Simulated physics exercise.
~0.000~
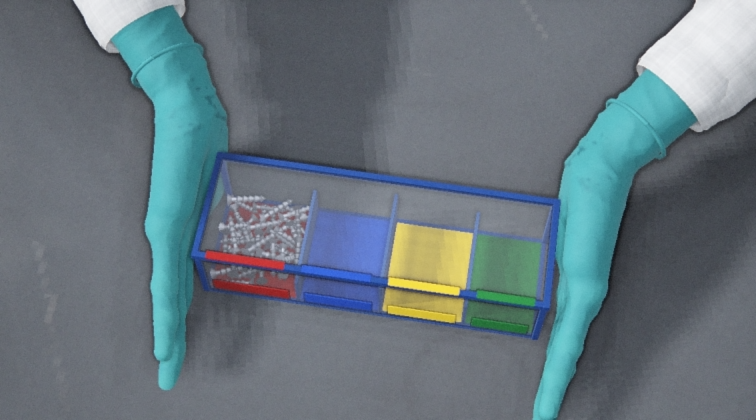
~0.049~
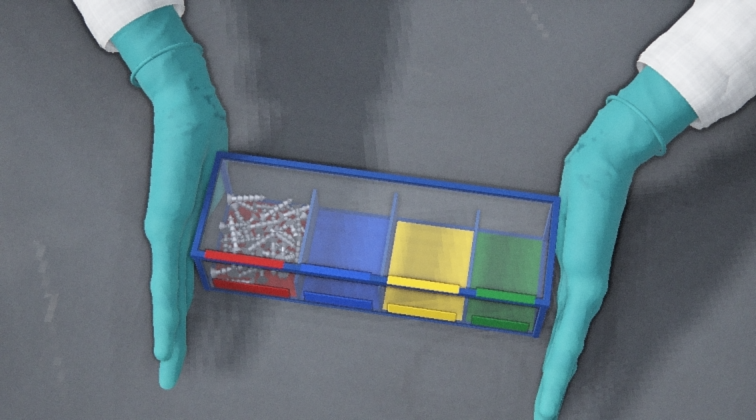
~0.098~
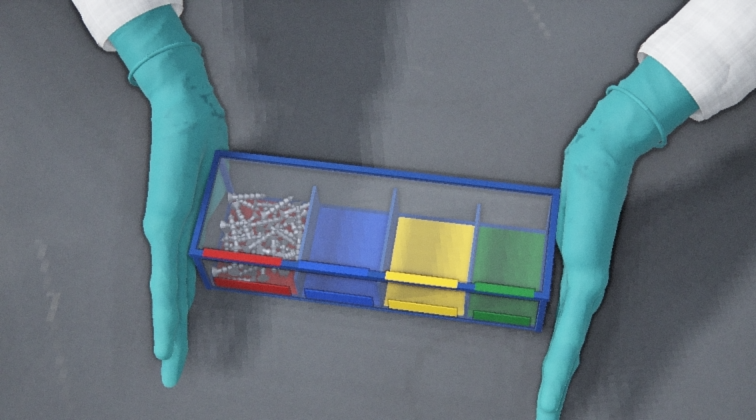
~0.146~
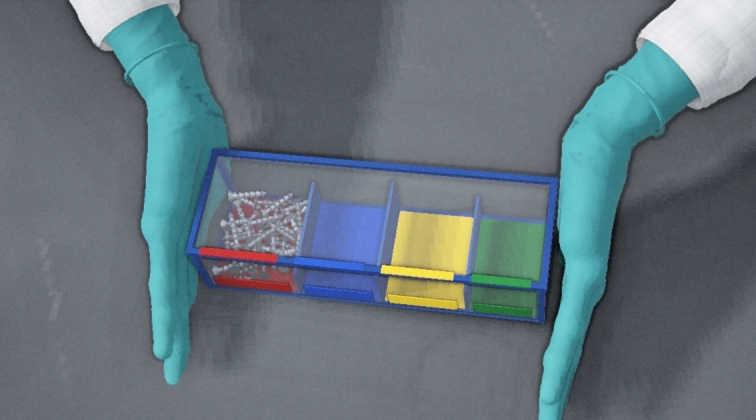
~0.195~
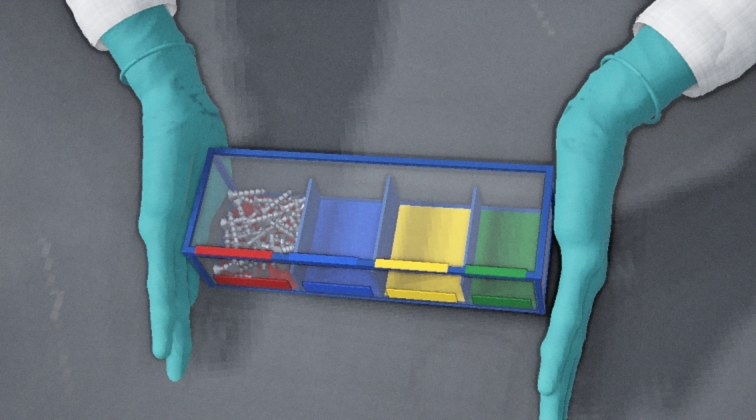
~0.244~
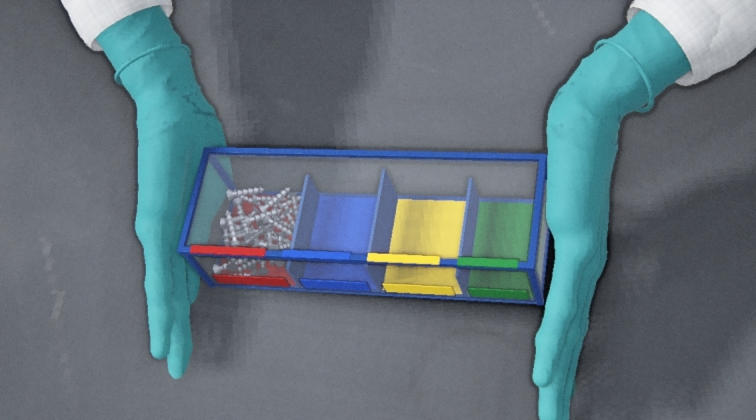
The footage shows two teal-gloved hands at either side of a clear, blue-edged box with red, blue, yellow and green compartments, screws filling only the red one, as the box gradually tilts slightly and the screws stay there.
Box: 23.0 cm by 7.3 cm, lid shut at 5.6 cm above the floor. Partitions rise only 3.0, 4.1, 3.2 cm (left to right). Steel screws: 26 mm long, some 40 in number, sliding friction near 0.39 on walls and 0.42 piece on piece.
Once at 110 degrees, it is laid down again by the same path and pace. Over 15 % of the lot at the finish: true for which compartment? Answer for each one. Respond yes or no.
Red: Yes; blue: No; green: No; yellow: No.
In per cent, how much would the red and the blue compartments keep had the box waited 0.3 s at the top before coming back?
Final amounts, red 100% and blue 0%.
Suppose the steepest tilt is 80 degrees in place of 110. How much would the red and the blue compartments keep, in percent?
Then red would get 100 per cent and blue 0 per cent.
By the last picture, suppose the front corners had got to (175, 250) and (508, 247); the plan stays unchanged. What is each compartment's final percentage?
Per cent by compartment: Red 100, blue 0, green 0, yellow 0.
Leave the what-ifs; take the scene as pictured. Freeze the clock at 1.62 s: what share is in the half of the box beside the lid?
Around 50 in a hundred, give or take.
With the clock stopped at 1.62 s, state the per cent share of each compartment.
Shares - red: 100; blue: 0; green: 0; yellow: 0.
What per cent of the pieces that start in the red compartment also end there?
100 per cent, roughly.
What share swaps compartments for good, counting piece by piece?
Roughly 0 in a hundred.
After 1.62 s, tilt 110 degrees; red 100 %.
Then, at 2.54 s, tilt 51 degrees; red 100 %.
Then, at 3.46 s, tilt 0 degrees; red 100 %.
At rest (3.8 s), red 100 %, blue 0 %, green 0 %, yellow 0 %.
